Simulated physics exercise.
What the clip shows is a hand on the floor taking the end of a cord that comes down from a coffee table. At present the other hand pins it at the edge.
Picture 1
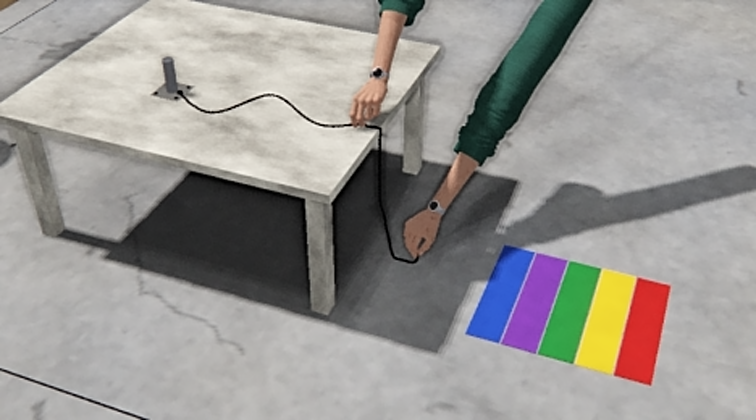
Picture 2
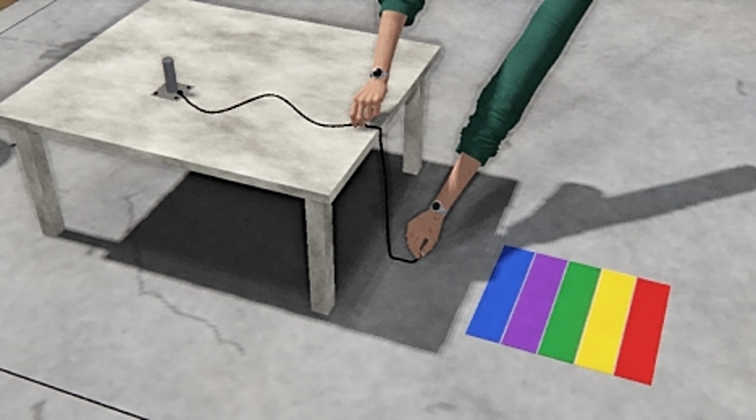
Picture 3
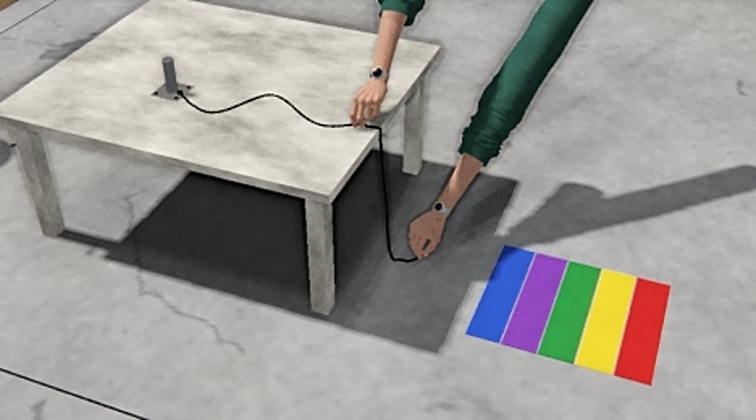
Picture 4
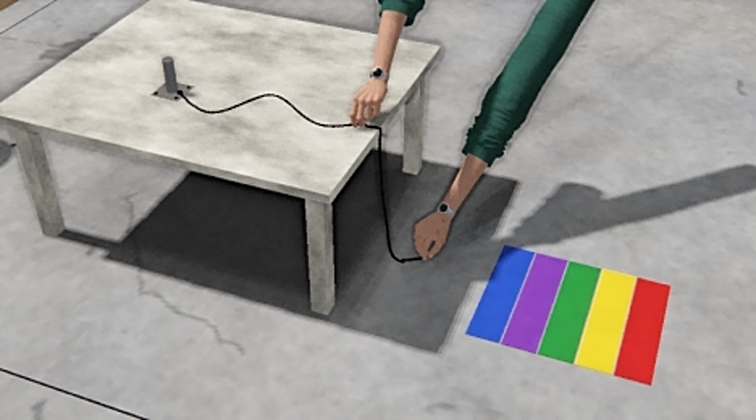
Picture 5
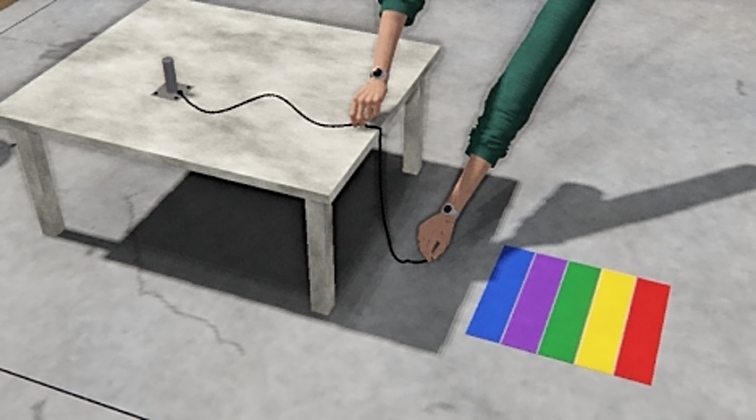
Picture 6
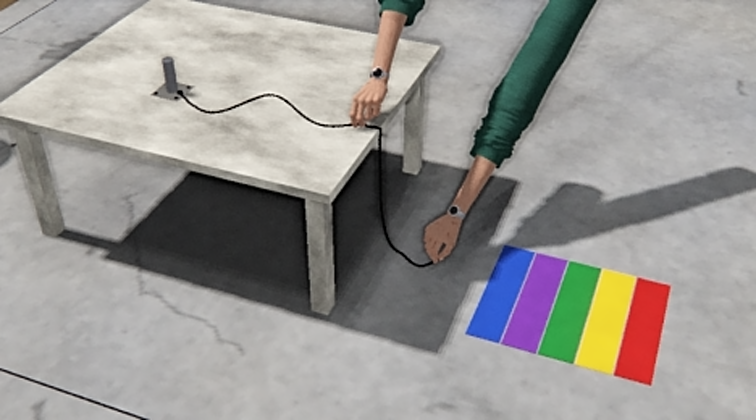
To begin with, one hand pins a black cord at the edge of a pale coffee table while the other holds its end on the shaded floor, left of a strip of coloured bands. The lower hand then slides the end slightly rightward, and the hanging cord shifts a little with it.
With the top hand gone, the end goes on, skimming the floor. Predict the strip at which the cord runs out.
I would say the green strip.
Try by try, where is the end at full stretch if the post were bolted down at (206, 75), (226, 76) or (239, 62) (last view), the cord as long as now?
Around (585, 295), then (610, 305), then (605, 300).
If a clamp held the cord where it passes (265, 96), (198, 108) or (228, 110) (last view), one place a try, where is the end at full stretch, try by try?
They end up at (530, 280), (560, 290) and (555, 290).
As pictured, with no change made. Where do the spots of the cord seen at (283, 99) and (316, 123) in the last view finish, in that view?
(307, 115), then (363, 125).
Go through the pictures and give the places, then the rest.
The first frame shows end (417, 254); blue (489, 321); purple (525, 330); green (561, 340); yellow (598, 351); red (637, 361).
The second frame shows end (420, 255); cord through (195, 106) (256, 98) (304, 116) (370, 127) (386, 185) (389, 243).
The third frame shows end (422, 255).
The fourth frame shows end (428, 257); cord through (195, 106) (256, 98) (304, 116) (370, 127) (382, 185) (389, 243).
The fifth frame shows end (431, 258).
The sixth frame shows end (438, 259); cord through (195, 106) (256, 98) (304, 116) (370, 127) (380, 185) (389, 241).
A little later, end near (509, 277); over blue.
Next, end near (548, 287); over purple.
When it is tight, end near (573, 294); over green. It halts on the green strip.
